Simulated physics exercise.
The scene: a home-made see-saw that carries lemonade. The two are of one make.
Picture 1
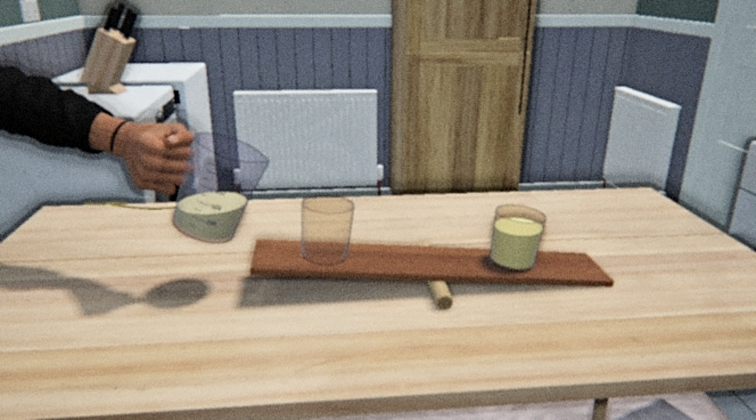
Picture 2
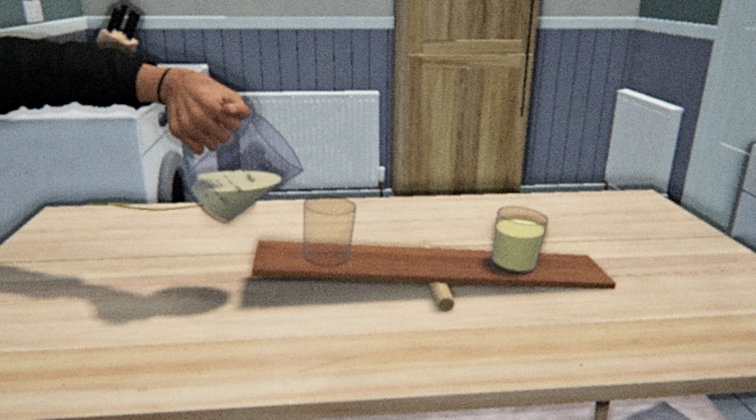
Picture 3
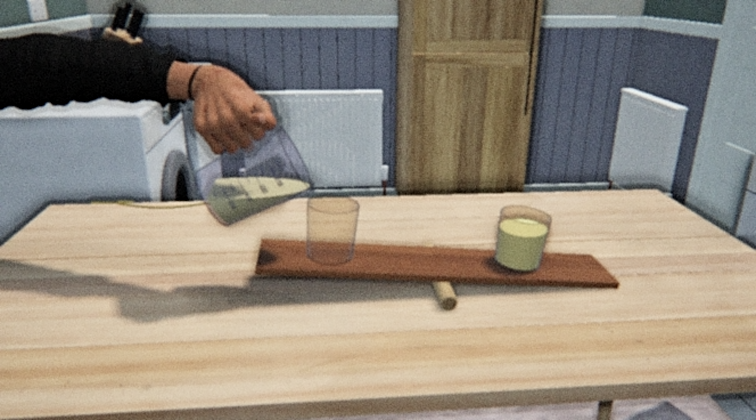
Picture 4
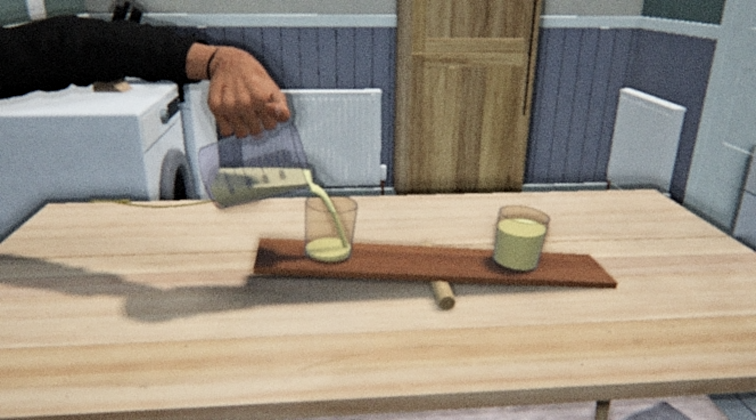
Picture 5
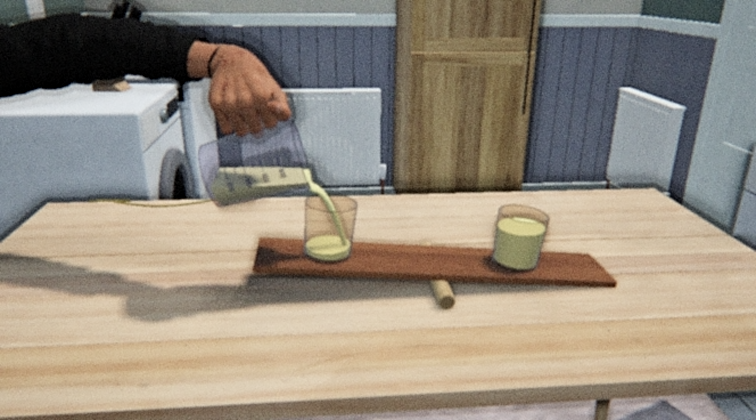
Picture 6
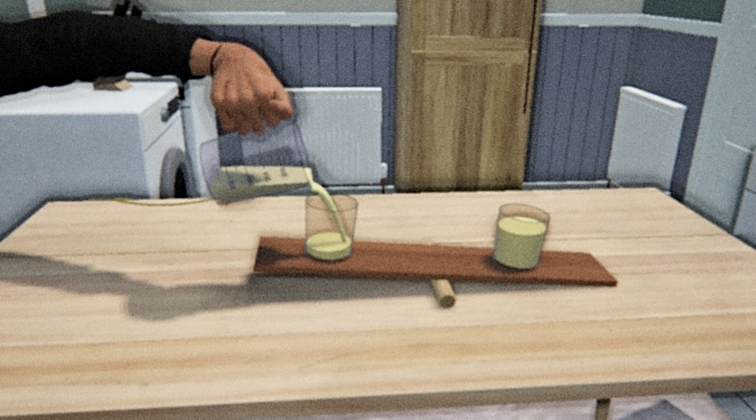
A hand tilted a clear jug and poured pale yellow lemonade into the empty left glass on a wooden see-saw, while the fuller right glass stayed on the low side and the board barely moved.
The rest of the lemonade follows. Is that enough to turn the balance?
In the end the plank goes down on that side.
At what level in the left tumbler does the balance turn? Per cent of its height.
Roughly 40 per cent.
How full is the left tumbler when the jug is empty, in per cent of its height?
I make it 75 per cent.
A moment on, the left tumbler is about half full; the plank has swung over, and that end is down.
Further on, the left tumbler is about two thirds full; the plank has swung over, and that end is down.
When it is over, the left tumbler is about three quarters full; the plank has swung over, and that end is down.
